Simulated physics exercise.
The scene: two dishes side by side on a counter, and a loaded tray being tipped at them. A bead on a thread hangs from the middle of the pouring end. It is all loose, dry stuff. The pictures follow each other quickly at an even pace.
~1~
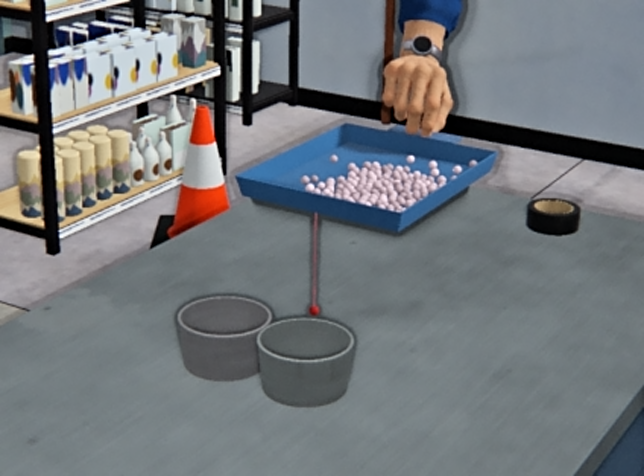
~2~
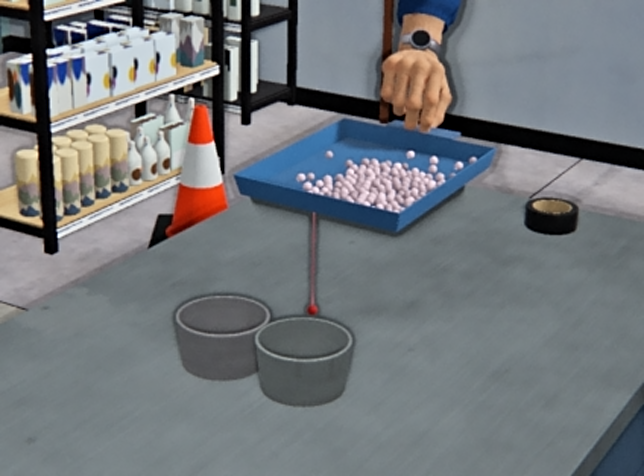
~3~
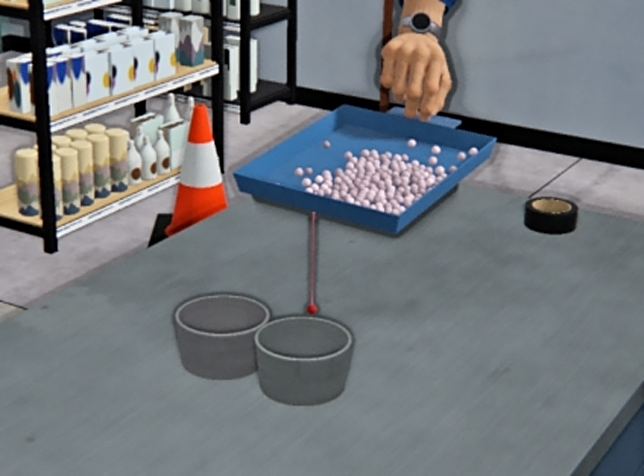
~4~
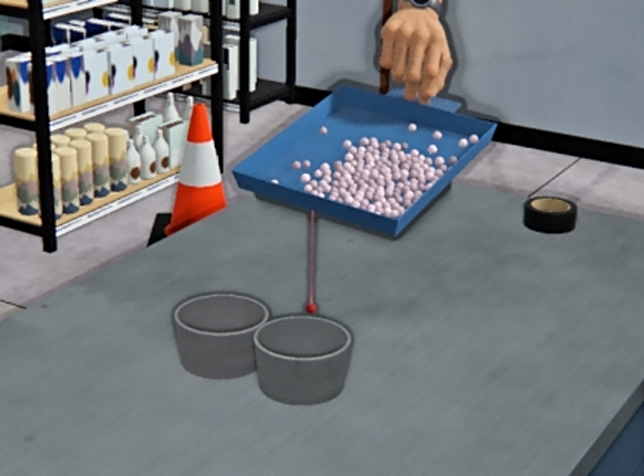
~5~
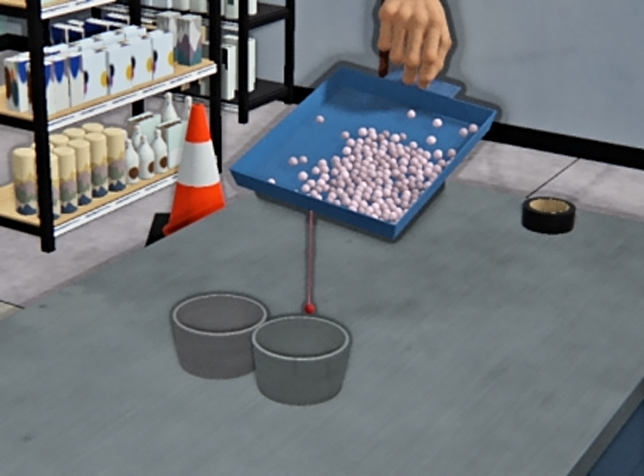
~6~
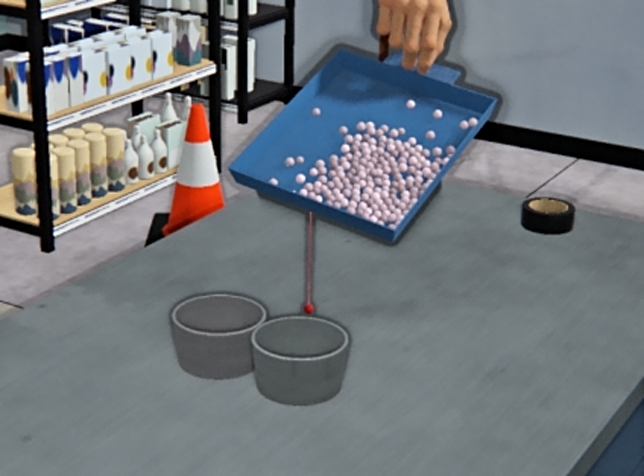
A hand tilts a blue tray of small pale pink balls above two grey dishes.
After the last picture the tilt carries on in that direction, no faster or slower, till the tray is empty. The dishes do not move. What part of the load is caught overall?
They take only the smaller part between them.
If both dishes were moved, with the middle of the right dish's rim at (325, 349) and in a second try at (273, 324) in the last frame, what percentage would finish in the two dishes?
First some 40, then 0 per cent.
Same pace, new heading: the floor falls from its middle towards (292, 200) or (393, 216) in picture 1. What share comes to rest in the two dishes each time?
Roughly 90 per cent, and 0 per cent.
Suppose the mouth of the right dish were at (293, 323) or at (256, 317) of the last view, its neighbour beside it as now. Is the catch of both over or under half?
The first try: Not half. The second: Less than half.
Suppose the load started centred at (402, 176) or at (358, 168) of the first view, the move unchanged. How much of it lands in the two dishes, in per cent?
About 10 and 10 per cent.
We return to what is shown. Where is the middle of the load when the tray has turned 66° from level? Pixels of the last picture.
Roughly at (366, 209).
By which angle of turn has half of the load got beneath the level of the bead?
Near 95 degrees.
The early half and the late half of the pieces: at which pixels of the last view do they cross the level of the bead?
At about (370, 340), then at (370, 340).
Shortly afterwards, tray tipped steeply; all but a few on the tray; a little in the air.
Next, tray tipped past a quarter turn; a little on the tray; a little in the right dish; near two thirds outside both; near a quarter in the air.
Some moments later, tray tipped past a quarter turn; a little in the right dish; the bulk outside both.
In the end, tray tipped past a quarter turn; a little in the right dish; none at all in the left dish; the bulk outside both.
